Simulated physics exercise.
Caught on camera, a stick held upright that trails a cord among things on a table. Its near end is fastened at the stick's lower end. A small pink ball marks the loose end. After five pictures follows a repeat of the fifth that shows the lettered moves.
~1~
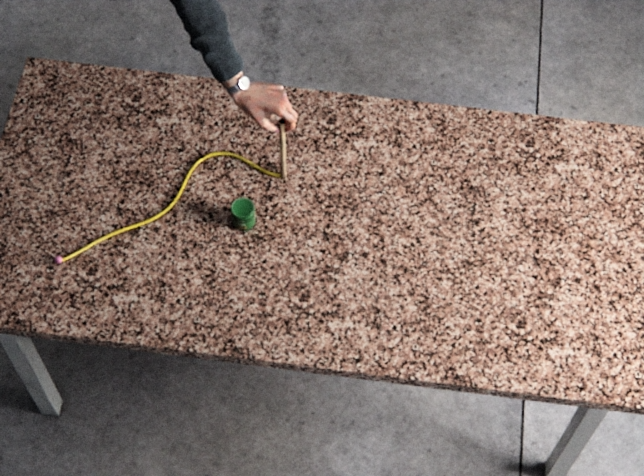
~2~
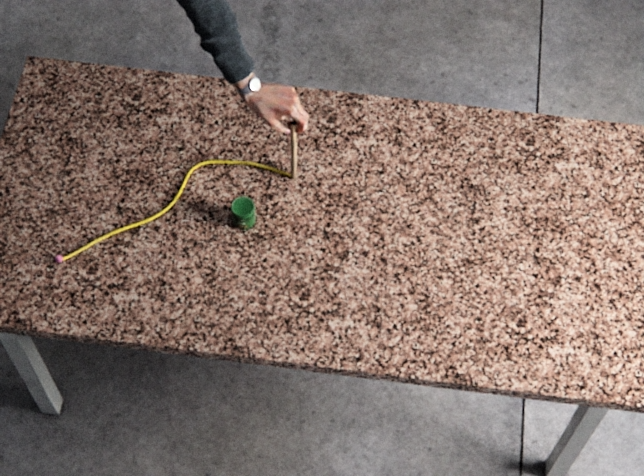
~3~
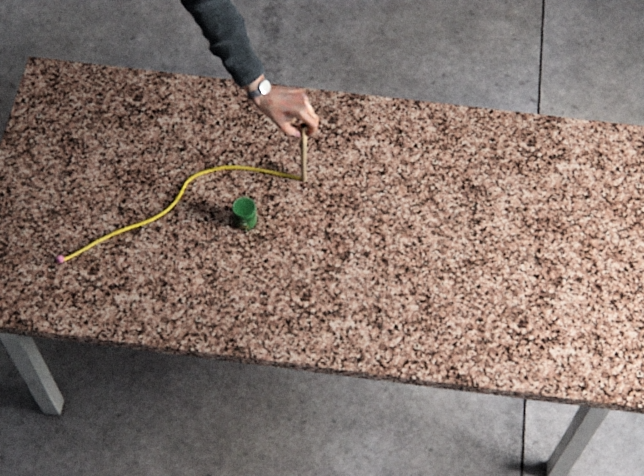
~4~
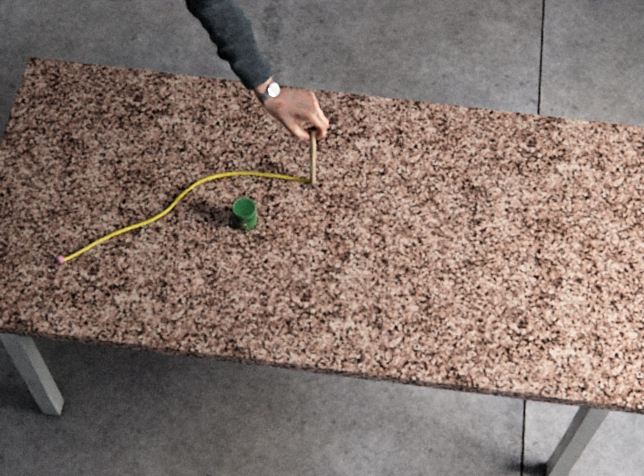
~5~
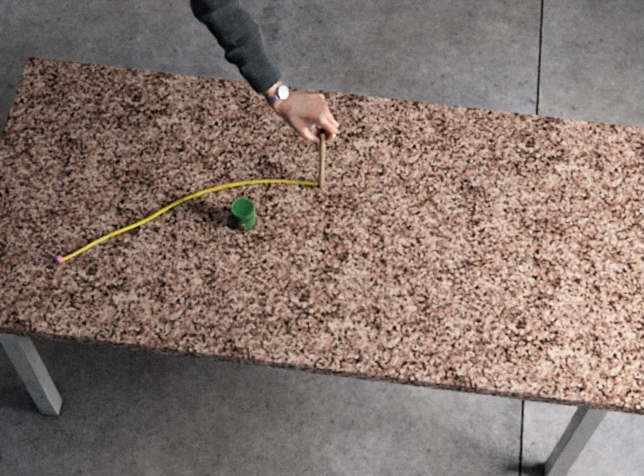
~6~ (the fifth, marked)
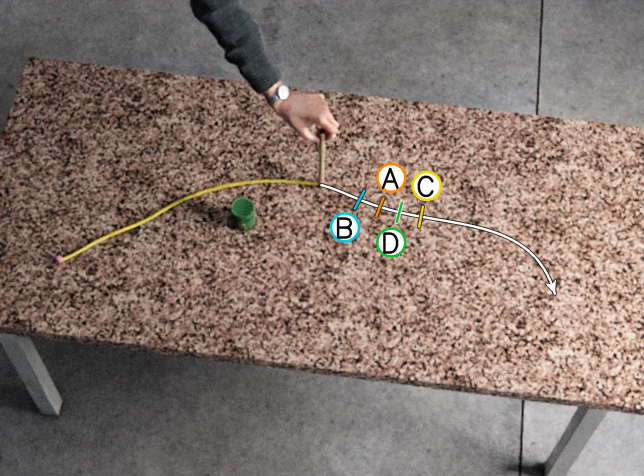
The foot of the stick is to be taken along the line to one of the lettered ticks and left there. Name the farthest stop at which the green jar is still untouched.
The farthest safe stop is A.
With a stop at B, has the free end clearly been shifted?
Yes.
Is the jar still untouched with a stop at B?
Yes.
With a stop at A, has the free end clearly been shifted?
Yes.
On the marked copy, A at (380, 207); B at (360, 200); C at (421, 217); D at (399, 212); the route from (321, 185) via (454, 222) to (555, 294).
Taking A. A third of the way, foot of the stick (341, 193), middle of the cord (202, 204), free end (72, 253).
Two thirds of the way, foot of the stick (361, 201), middle of the cord (221, 206), free end (88, 246).
When it is over, foot of the stick (380, 207), middle of the cord (239, 209), free end (104, 238); nothing has been touched.
As for the rest, B is safe but short; C brings the cord against the jar; D brings the cord against the jar.
